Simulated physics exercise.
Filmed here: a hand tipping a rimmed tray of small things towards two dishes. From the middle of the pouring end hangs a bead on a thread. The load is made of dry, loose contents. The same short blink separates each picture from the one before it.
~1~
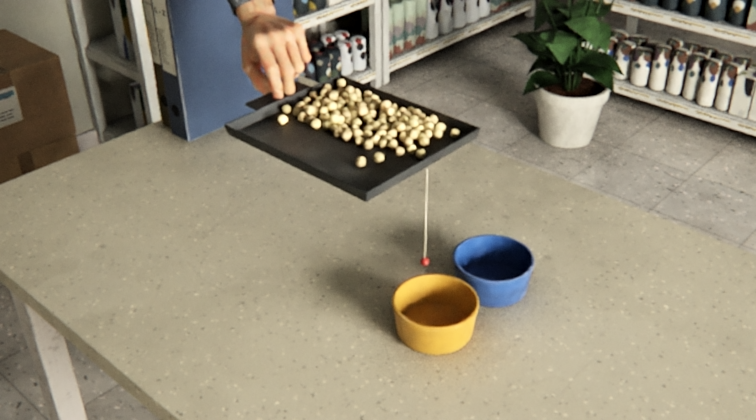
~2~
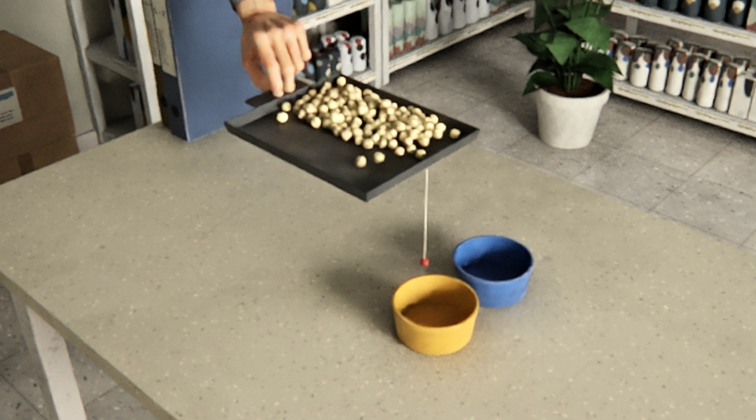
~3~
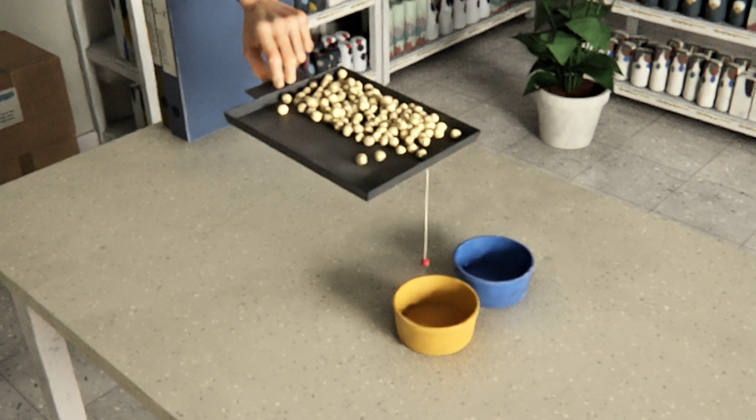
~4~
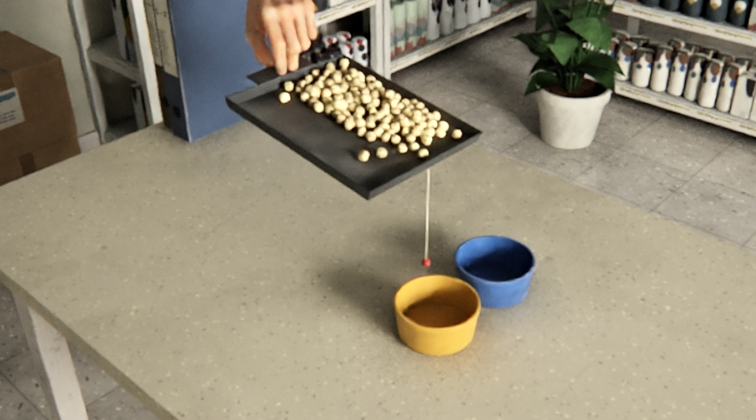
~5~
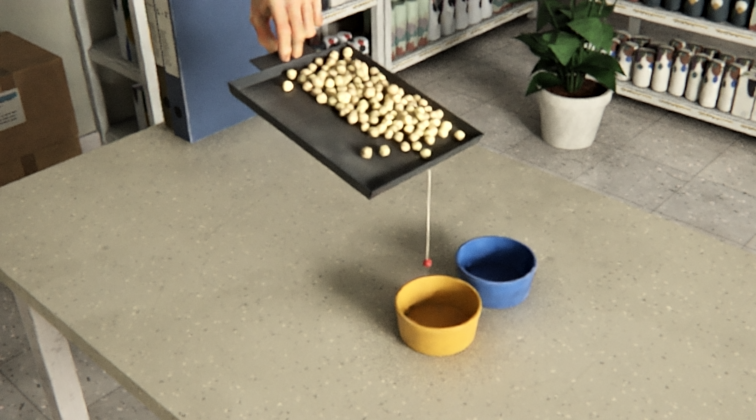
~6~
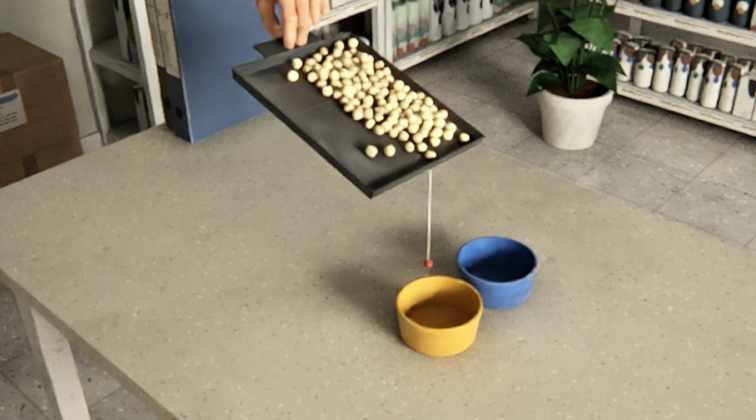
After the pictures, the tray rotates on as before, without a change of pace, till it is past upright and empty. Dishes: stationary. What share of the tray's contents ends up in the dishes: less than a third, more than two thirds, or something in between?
Exceeds two thirds.
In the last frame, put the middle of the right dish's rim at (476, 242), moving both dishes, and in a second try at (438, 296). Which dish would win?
Try 1: The right-hand one. Try 2: The right-hand one.
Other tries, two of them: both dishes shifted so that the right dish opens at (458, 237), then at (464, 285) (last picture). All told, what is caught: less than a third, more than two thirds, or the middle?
Less than a third, then in the middle band.
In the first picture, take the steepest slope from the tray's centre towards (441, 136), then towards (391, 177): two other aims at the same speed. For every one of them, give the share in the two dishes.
About 10 and 50 per cent.
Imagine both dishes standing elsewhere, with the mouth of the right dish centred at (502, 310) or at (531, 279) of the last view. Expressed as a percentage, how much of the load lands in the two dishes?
Close to 10 in a hundred, then close to 20 in a hundred.
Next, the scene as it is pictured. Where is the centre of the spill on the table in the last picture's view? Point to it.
Centre at rest: About (544, 341).
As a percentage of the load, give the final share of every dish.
Share at the end - left dish ~ 20 %, right dish ~ 50 %.
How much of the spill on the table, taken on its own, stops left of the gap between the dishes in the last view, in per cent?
Close to 10 %.
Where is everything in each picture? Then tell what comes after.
In the first picture, corners of the pouring end at (366, 191) and (477, 128), level; middle of the load at (368, 119), macadamia nuts; left dish at (468, 330); right dish at (525, 284); bead on its thread at (425, 262).
In the second picture, corners of the pouring end at (366, 191) and (477, 129), level; middle of the load at (367, 118).
In the third picture, corners of the pouring end at (367, 191) and (478, 130), tipped barely, lowest at the right corner; middle of the load at (368, 114).
In the fourth picture, corners of the pouring end at (369, 190) and (479, 132), tipped a little, lowest at the right corner; middle of the load at (370, 107).
In the fifth picture, corners of the pouring end at (371, 189) and (481, 133), tipped a little, lowest at the right corner; middle of the load at (373, 102).
In the sixth picture, corners of the pouring end at (374, 190) and (482, 136), tipped clearly, lowest at the right corner; middle of the load at (373, 91), a small part on the move; left dish at (471, 332); right dish at (528, 286).
Soon after the last picture, tray tipped steeply; nearly all on the tray; a stray few in the right dish; a small part in the air.
A little later, tray tipped right over; about half on the tray; a small part in the left dish; a small part in the right dish; a small part outside both; about a quarter in the air.
Later still, tray tipped past a quarter turn; about a quarter in the left dish; about half in the right dish; about a quarter outside both.
At rest, tray tipped past a quarter turn; about a quarter in the left dish; about half in the right dish; about a quarter outside both.
